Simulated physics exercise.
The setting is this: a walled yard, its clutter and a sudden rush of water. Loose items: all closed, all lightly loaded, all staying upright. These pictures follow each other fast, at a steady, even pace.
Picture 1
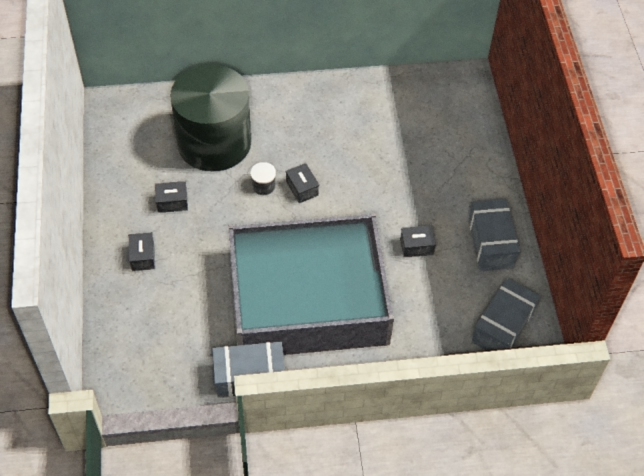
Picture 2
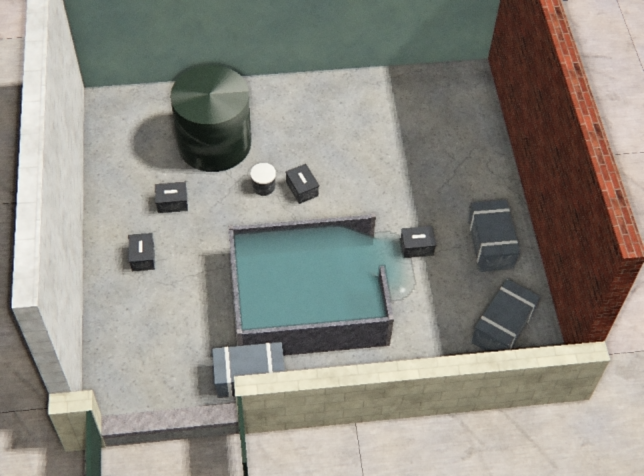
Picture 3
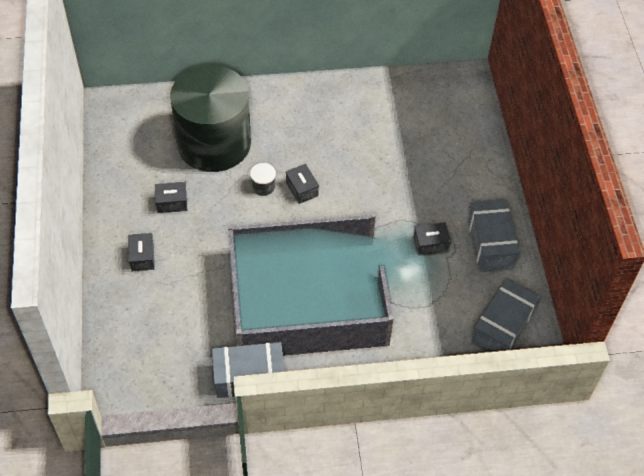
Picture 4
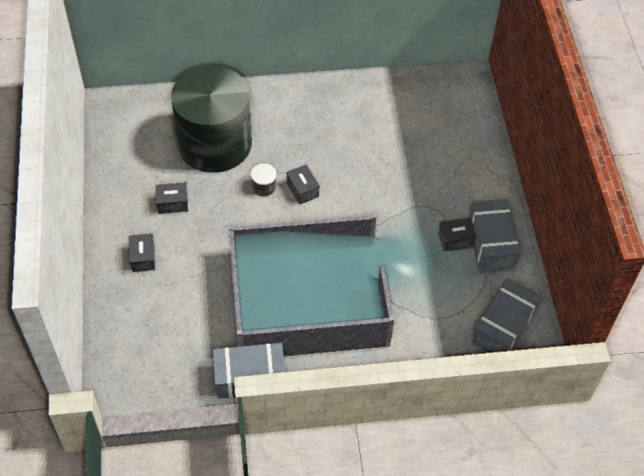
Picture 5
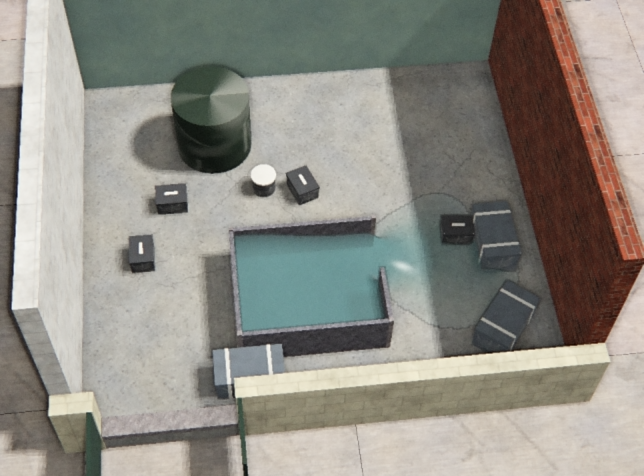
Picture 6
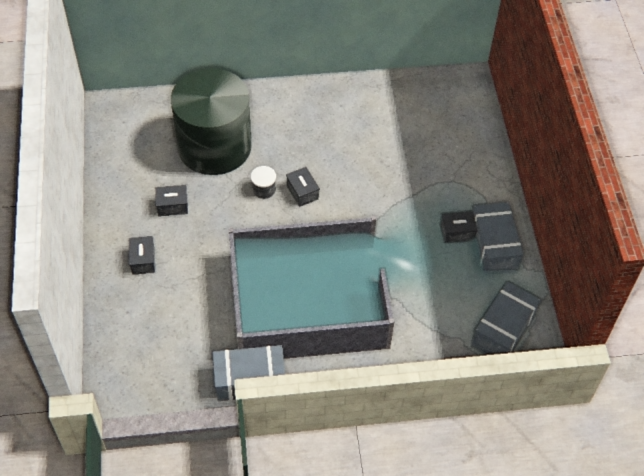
Water burst through the right side of a raised pool in a walled yard and spread across the ground, pushing a small dark box right until it sat beside a larger strapped case.
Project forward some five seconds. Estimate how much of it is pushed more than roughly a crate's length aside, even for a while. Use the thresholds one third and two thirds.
I'd put it between one third and two thirds.
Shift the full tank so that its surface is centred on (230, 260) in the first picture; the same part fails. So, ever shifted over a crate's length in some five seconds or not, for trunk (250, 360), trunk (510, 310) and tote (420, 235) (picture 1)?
Object by object, in turn: Lingered near its place, travelled a good distance, travelled a good distance.
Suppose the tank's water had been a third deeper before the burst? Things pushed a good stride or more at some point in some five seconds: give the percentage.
I'd put it near 60 percent.
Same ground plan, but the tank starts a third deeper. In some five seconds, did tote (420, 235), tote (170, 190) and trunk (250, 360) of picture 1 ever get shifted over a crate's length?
Note, in sequence: Past that mark / within that / past that mark.
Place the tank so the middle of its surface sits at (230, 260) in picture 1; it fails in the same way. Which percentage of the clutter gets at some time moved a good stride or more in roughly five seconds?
Some 20 per cent.
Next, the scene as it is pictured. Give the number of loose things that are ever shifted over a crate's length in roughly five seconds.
3.
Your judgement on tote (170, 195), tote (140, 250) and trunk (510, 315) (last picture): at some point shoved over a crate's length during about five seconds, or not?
In sequence: Fell short, fell short, covered the distance.
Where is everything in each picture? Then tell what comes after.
The first frame shows a tote at (419, 236) rests on the ground; a trunk at (496, 226) rests on the ground; 0 of 8 have shifted.
The second frame shows a tote at (419, 237), on the bottom; a trunk at (496, 227), on the bottom; 0 of 8 have shifted.
The third frame shows a tote at (433, 234), on the bottom, close to its start; a trunk at (495, 227) rests on the ground; 1 of 8 have shifted.
The fourth frame shows a tote at (459, 229) rests on the ground, a stride from its start; a trunk at (496, 228), on the bottom; 1 of 8 have shifted.
The fifth frame shows a tote at (458, 225), on the bottom, a stride from its start; a trunk at (497, 228), on the bottom; 1 of 8 have shifted.
The sixth frame shows a tote at (460, 222) floats, a stride from its start; a trunk at (498, 230), on the bottom; 1 of 8 have shifted.
A moment on, 1 of 8 are well off their spots; 1 afloat.
Next, 1 of 8 are well off their spots; 2 afloat.
Later, 2 of 8 are well off their spots; 2 afloat.
In the end, 3 of 8 are well off their spots, and 3 have been at some point; 1 afloat.
